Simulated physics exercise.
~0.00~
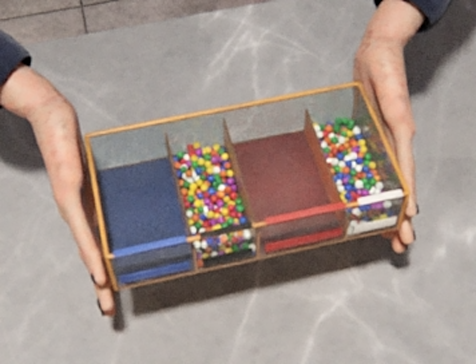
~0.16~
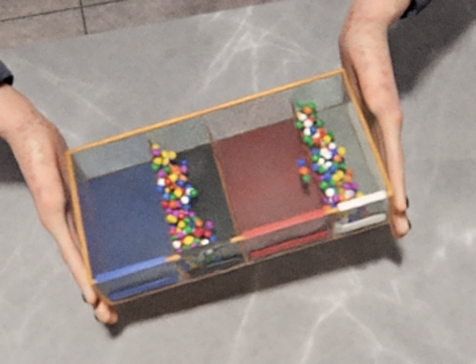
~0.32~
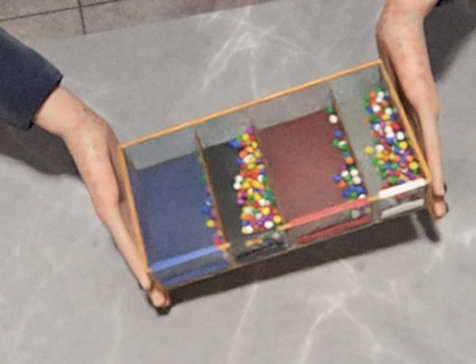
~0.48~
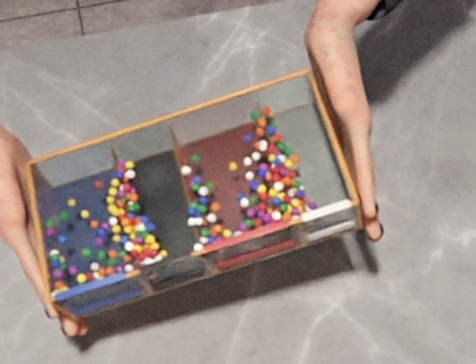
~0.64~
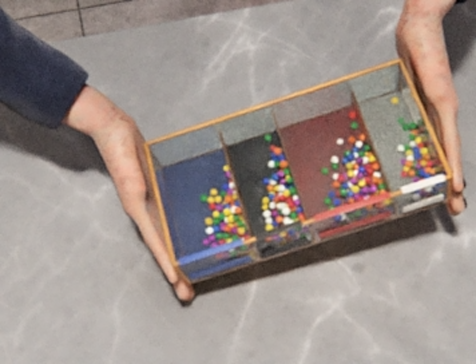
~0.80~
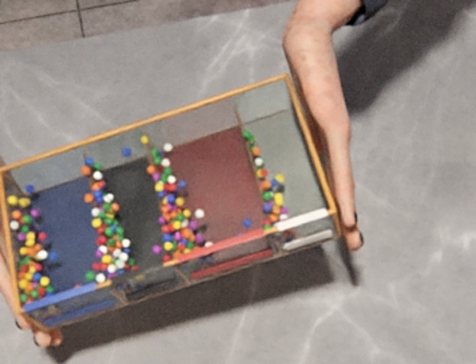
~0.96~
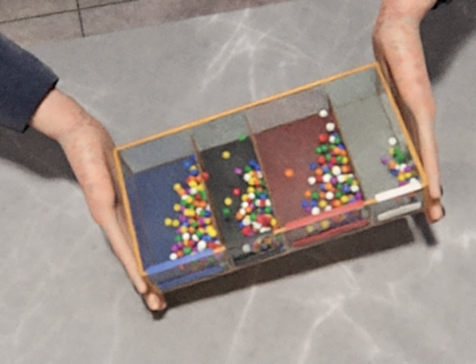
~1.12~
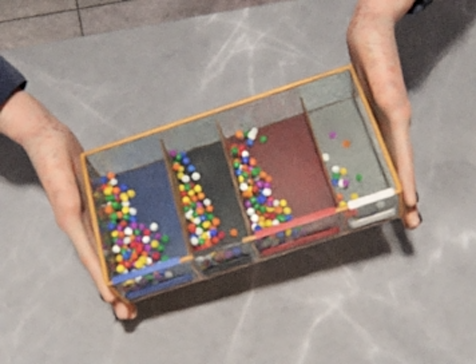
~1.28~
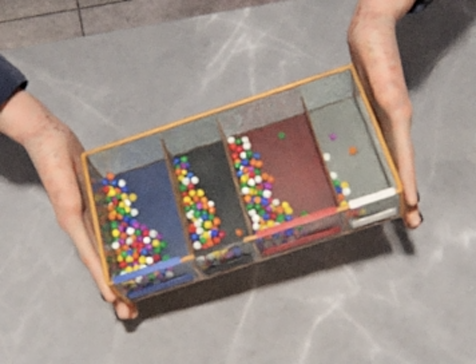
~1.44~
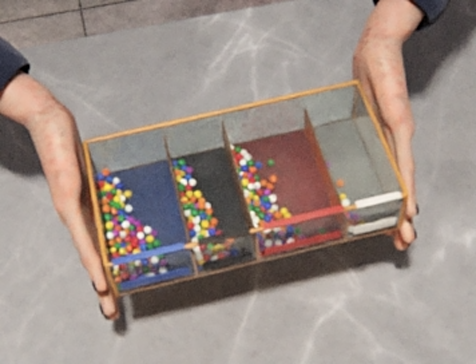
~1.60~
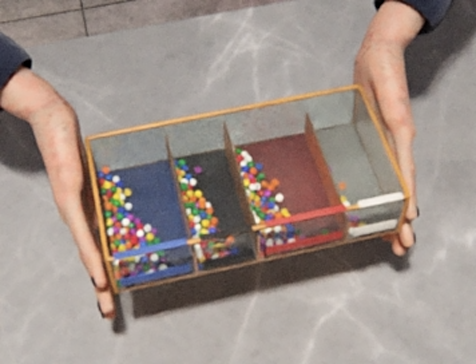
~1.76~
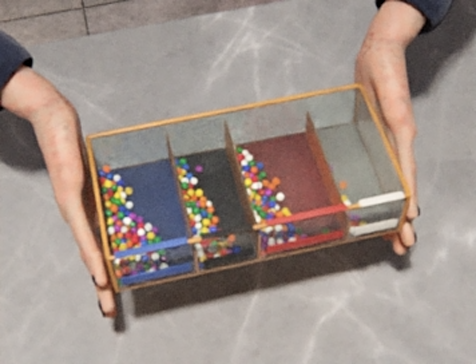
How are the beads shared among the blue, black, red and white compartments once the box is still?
The blue, black and red compartments each end up with a good share of the beads, while the white one on the right is left with only a few.
